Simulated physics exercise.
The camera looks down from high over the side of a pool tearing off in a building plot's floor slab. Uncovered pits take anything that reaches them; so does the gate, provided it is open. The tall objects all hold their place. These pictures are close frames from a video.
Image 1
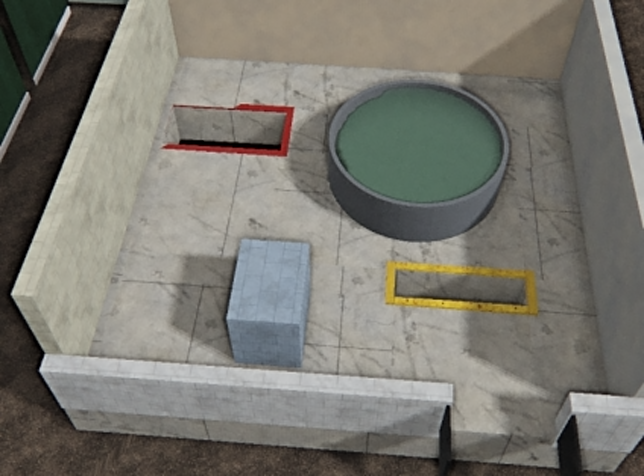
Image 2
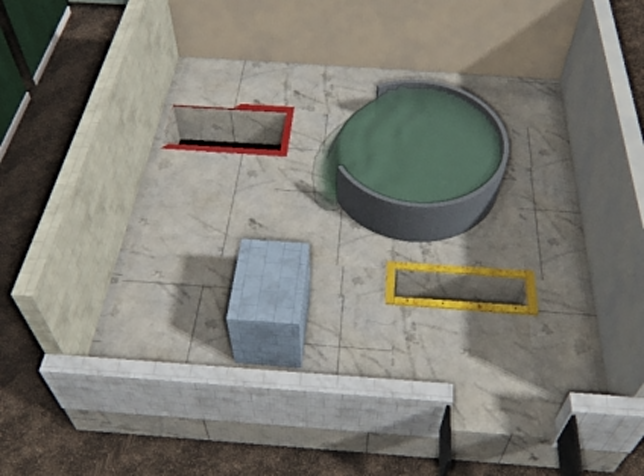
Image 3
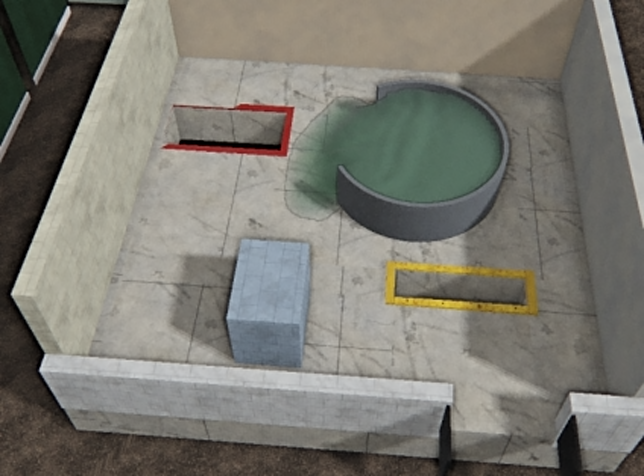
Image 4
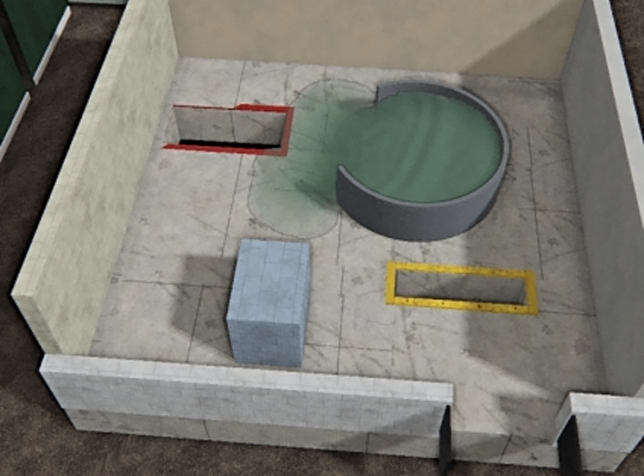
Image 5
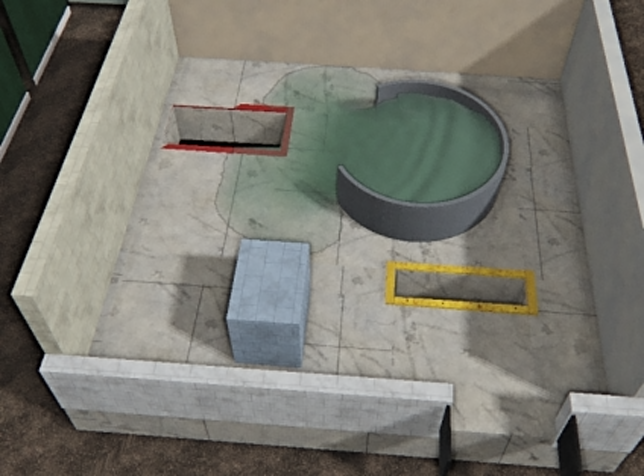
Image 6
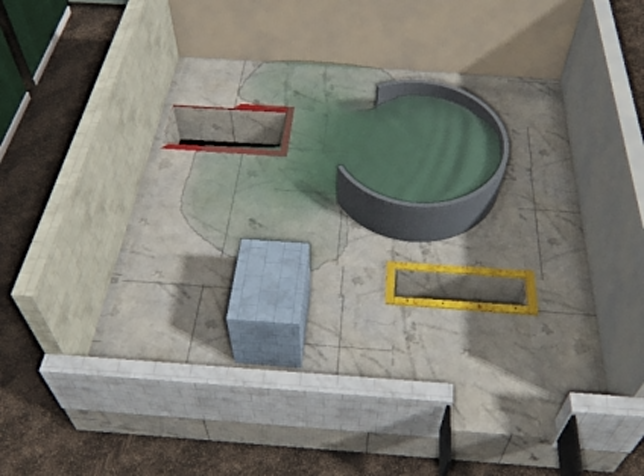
Green water sits still in a round grey pool on a walled concrete slab, then starts pouring through a gap that opens in the pool's left side. It spreads leftward across the floor in a widening sheet, reaching around the red-edged opening and up to the pale blue block.
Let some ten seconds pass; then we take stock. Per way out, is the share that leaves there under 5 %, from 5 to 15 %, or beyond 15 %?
In the end: The gate sees under 5 % leave; the red pit sees beyond 15 % leave; the yellow pit sees under 5 % leave.
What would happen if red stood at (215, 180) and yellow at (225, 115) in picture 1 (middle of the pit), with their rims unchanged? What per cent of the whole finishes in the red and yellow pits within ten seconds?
Split: Red 40 %, yellow 30 %.
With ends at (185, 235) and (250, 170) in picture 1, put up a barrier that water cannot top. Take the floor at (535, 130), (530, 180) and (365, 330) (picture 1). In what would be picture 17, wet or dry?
Result in the order given: Unaffected, unaffected, unaffected.
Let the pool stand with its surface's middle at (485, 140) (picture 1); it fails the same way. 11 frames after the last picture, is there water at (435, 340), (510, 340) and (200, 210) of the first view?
Spot one unwetted, spot two unwetted, spot three wetted.
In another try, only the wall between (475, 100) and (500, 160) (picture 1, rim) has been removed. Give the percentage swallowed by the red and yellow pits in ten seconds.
Red takes 25 in a hundred, yellow takes 8 in a hundred.
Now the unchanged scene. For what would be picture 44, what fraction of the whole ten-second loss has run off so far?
Roughly 85 %.
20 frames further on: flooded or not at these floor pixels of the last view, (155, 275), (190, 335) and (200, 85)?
The readings in sequence are watered, watered, watered.
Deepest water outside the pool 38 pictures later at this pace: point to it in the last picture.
I'd go with (202, 392) as the deepest place.
A moment on, water covers 35 % of the floor; the gate 0 %, the red pit 9 %, the yellow pit 0 %.
Next, water covers 40 % of the floor; the gate 0 %, the red pit 20 %, the yellow pit 0 %.
Then, water covers 50 % of the floor; the gate 0 %, the red pit 35 %, the yellow pit 0 %.
Later, water covers 70 % of the floor; the gate 0 %, the red pit 50 %, the yellow pit 0 %.
In the end, water covers 90 % of the floor; the gate 1 %, the red pit 59 %, the yellow pit 0 %.
